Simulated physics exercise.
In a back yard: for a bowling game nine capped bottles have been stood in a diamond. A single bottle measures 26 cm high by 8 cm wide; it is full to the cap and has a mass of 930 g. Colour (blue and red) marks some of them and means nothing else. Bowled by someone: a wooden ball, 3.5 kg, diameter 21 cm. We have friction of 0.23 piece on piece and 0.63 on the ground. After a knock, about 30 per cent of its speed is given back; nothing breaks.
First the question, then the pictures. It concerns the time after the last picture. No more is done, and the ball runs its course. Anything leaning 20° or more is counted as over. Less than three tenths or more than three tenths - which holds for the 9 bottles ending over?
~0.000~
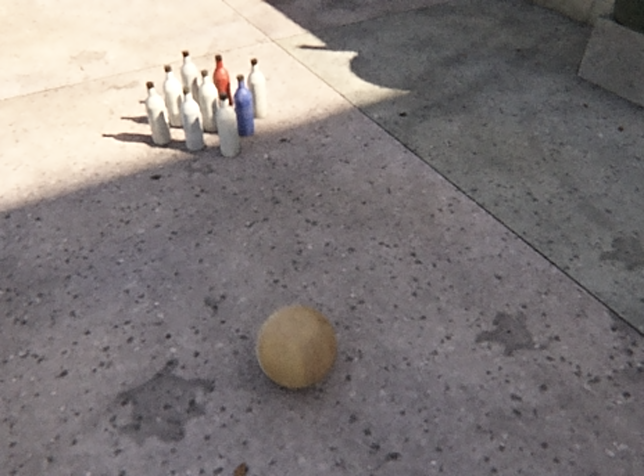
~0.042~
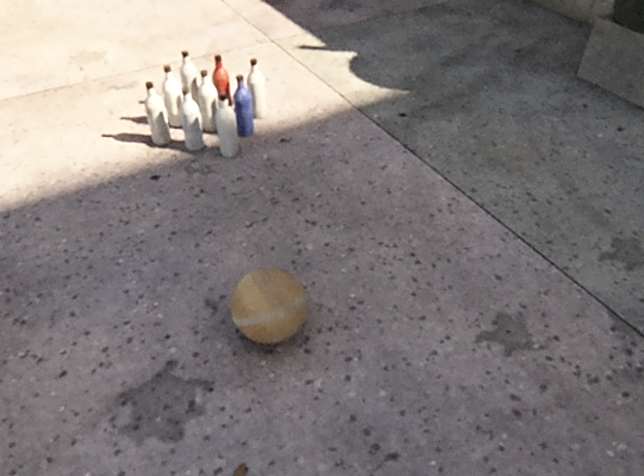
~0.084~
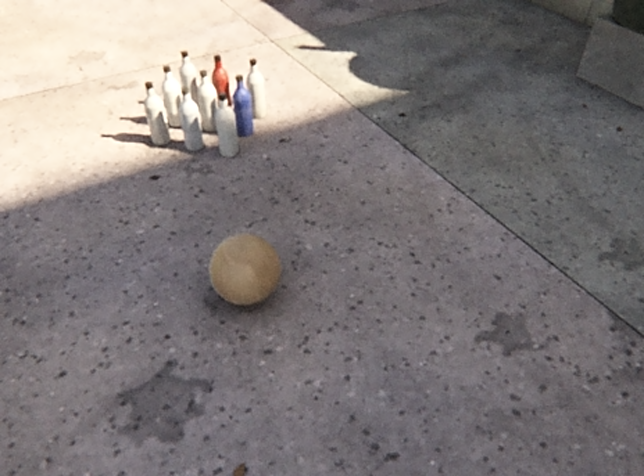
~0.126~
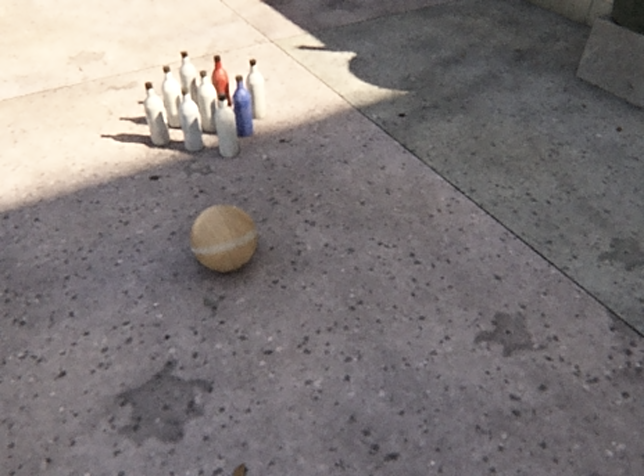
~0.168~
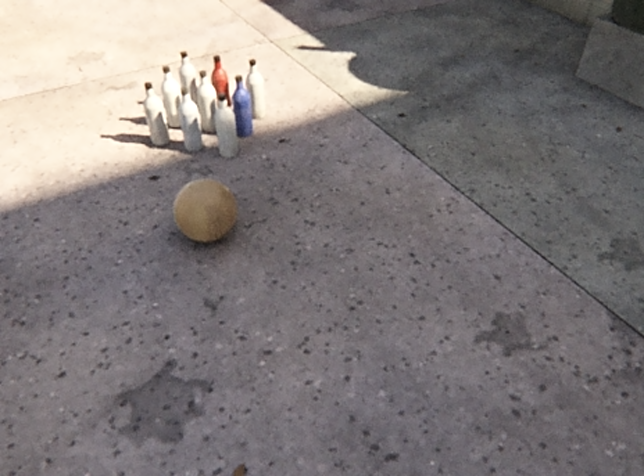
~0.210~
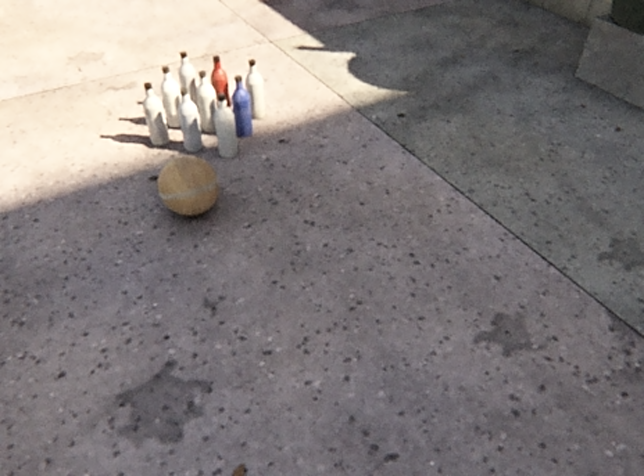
It comes to fewer than three in ten of the lot.
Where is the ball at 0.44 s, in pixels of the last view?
It sits close to pixel (124, 101).
Around 0.44 s, ball still moving; 1 of the 9 bottles over.
Finally (1.4 s), ball rolling away; 1 of the 9 bottles over; blue bottle unmoved; red bottle unmoved. That is 11 per cent. Seen by the last camera, middles, blue bottle near (241, 106), red bottle near (220, 85).
